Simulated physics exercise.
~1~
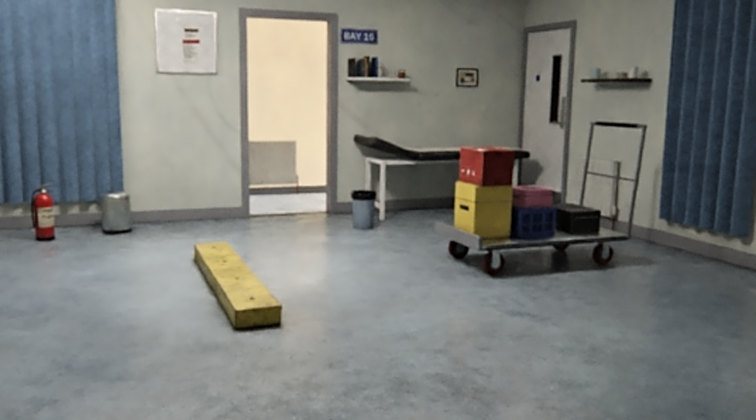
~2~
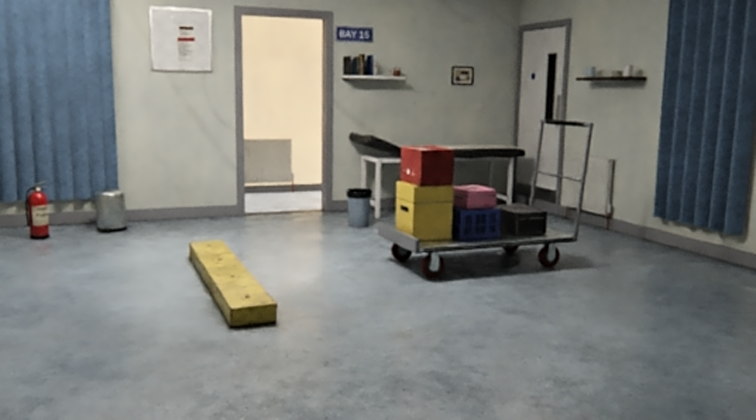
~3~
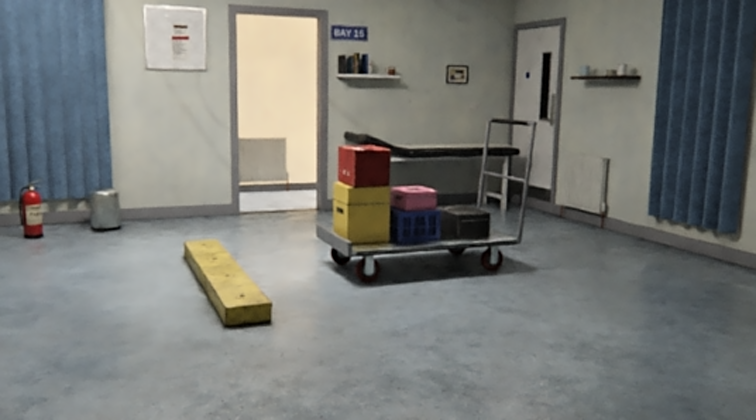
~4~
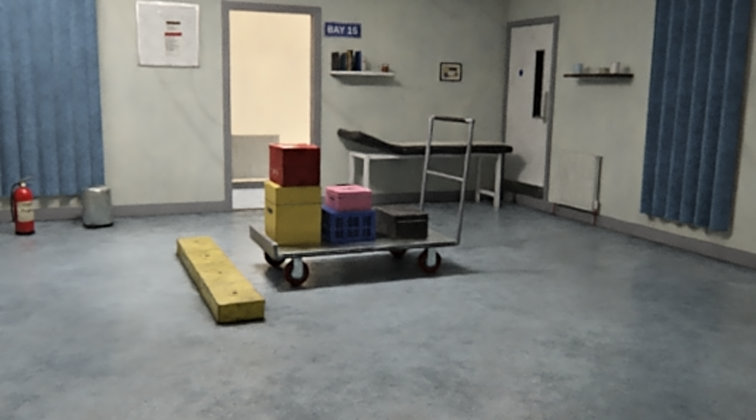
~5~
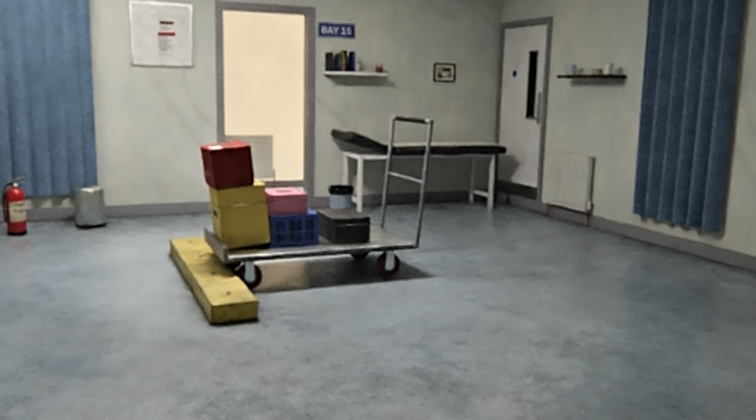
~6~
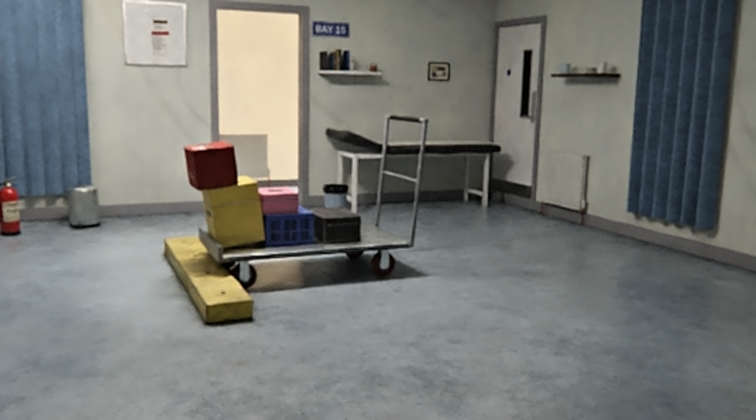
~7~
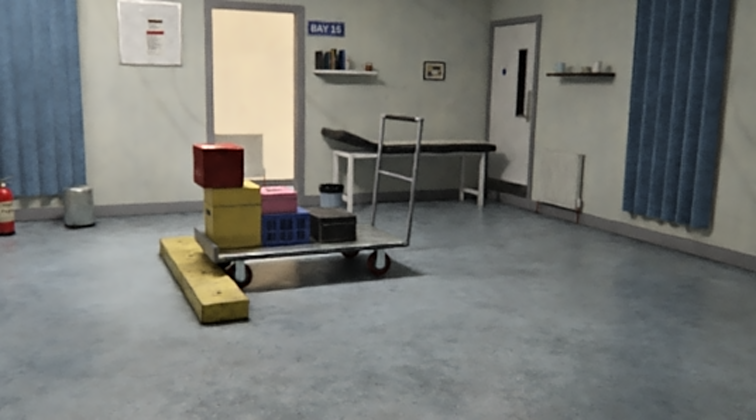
A flat metal trolley loaded with boxes rolls left across the blue-grey floor of a clinic-like room, seen from across the floor as the view pans slightly right. A red box sits on a yellow one at its front, with pink, blue and black containers behind, while a yellow beam lies ahead at left. The wheels meet the beam and the trolley stops abruptly. The yellow box leans forward and the red one tips with it, jutting over the front. Both then settle back upright, the red box still stacked on top, and the whole load stays aboard.
